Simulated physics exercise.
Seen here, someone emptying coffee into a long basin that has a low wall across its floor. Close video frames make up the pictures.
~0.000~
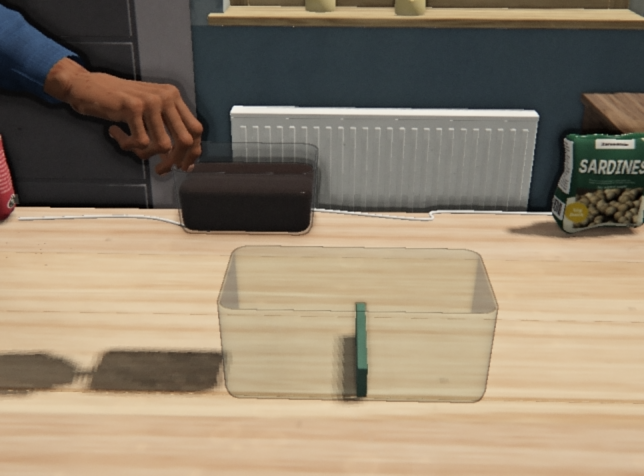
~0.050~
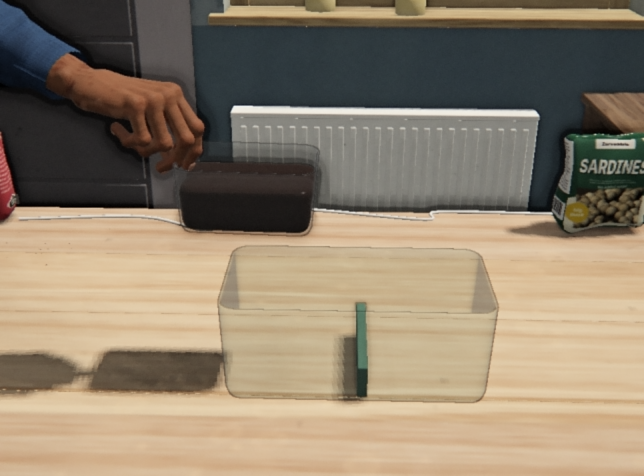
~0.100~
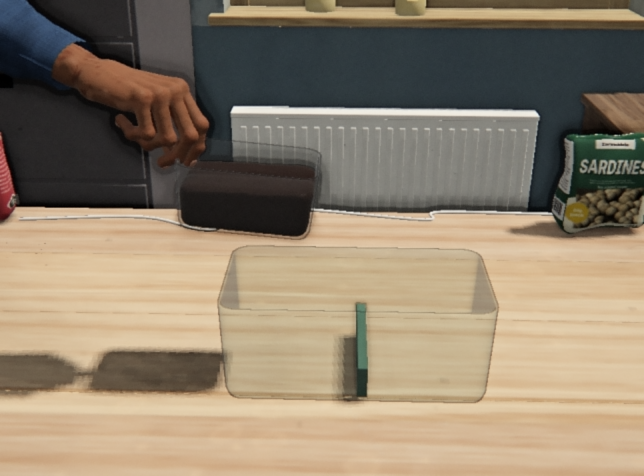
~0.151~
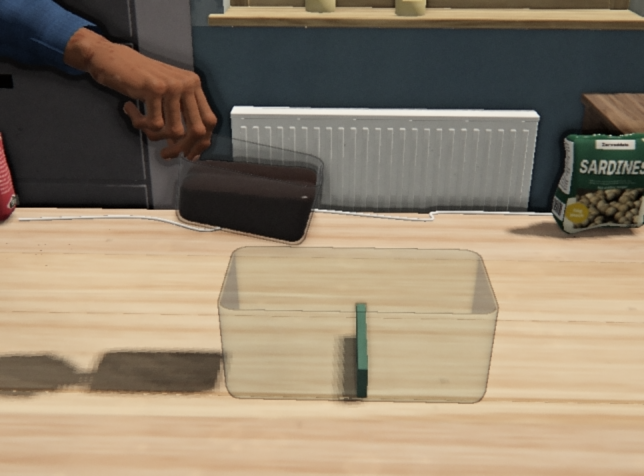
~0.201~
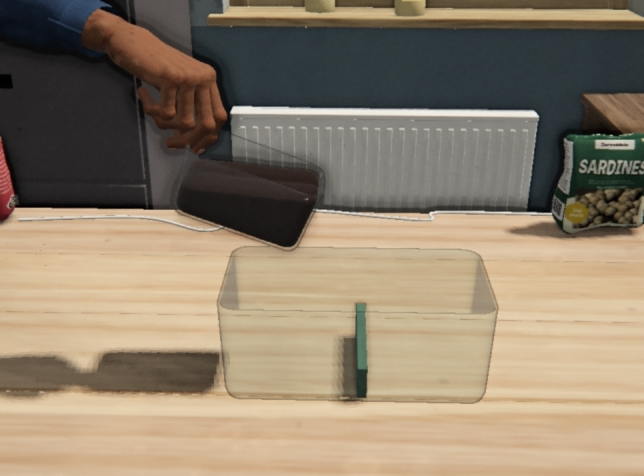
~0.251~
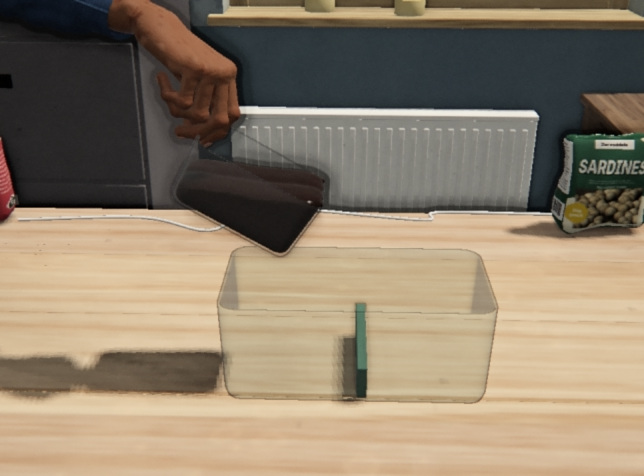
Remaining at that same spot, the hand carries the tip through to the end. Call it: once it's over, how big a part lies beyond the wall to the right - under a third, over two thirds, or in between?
In between.
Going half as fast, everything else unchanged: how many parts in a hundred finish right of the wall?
It comes to around 60 per cent.
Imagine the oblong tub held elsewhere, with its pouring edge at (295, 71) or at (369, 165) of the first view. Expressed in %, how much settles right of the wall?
First place gives some 45 %, second place some 85 %.
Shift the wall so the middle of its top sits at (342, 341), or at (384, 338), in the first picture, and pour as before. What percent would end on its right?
Note: Roughly 65 % in case one, 15 % in case two.
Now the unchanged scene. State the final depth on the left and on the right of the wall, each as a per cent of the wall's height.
40 % left, 30 % right.
A moment on, the oblong tub is tipped on its side and 25 per cent is still to pour, 16 is left of the wall and 25 right of it.
Next, the oblong tub is tipped on its side and 7 per cent is still to pour, 44 is left of the wall and 45 right of it.
Then the oblong tub is tipped on its side and 2 per cent is still to pour, 53 is left of the wall and 44 right of it.
Later the oblong tub is tipped on its side and 0 per cent is still to pour, 55 is left of the wall and 44 right of it.
In the end 55 per cent lies left of the wall, 44 right of it and 1 outside.
